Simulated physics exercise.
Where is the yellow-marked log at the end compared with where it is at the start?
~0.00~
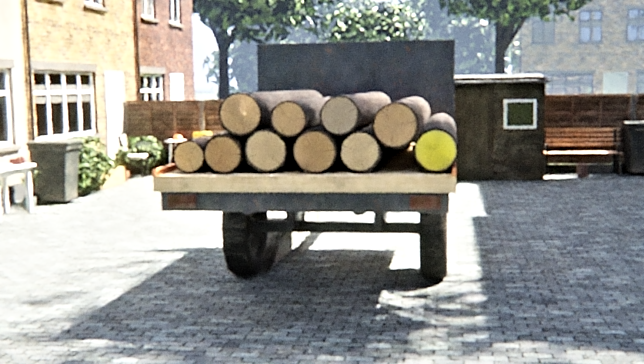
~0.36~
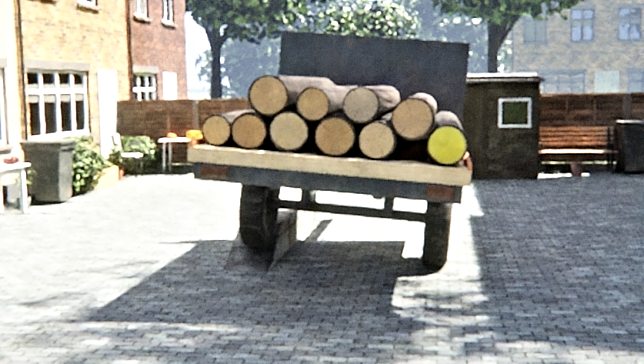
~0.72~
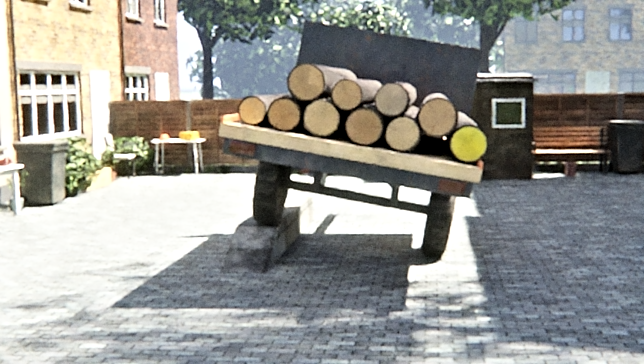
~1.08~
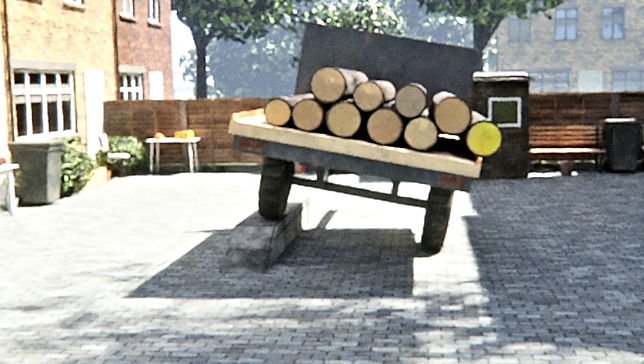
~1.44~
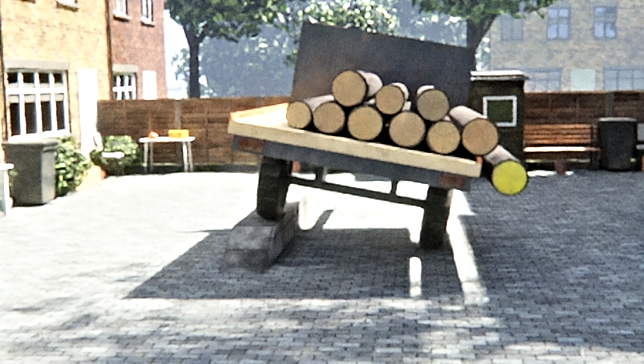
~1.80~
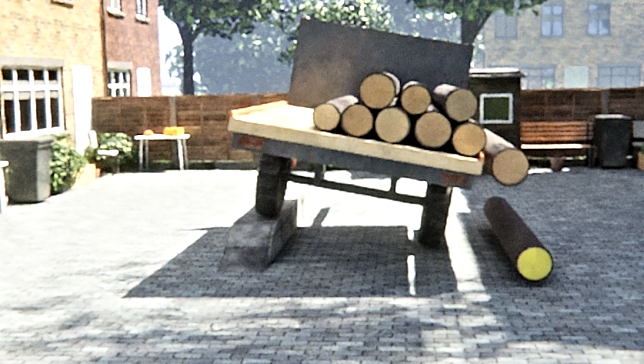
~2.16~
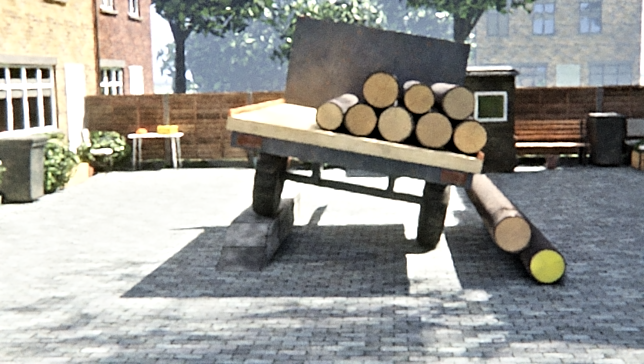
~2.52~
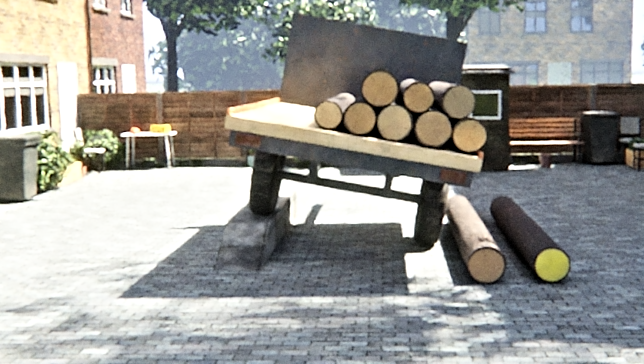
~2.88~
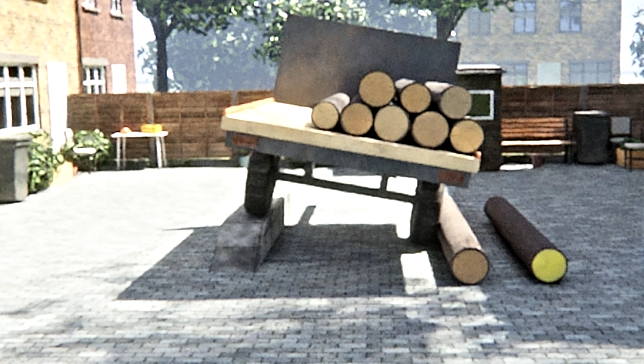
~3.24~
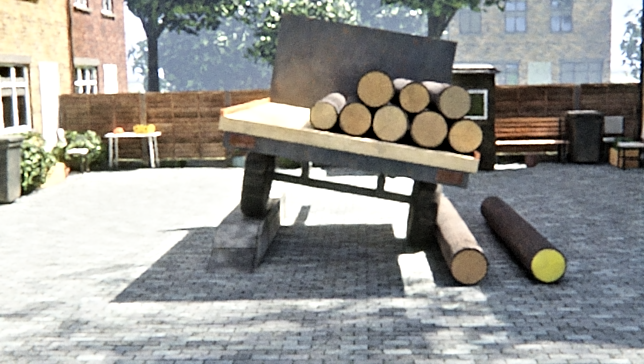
At the start it lies on the deck at the right end of the bottom row of logs. At the end it is on the paving to the right of the flatbed, with another fallen log between them.
In this clip, a flatbed loaded with loose logs tilts as one wheel climbs a concrete ramp in a paved yard. The yellow-marked log drops off the right side, another follows, and both lie on the ground while the rest stay stacked on the deck.
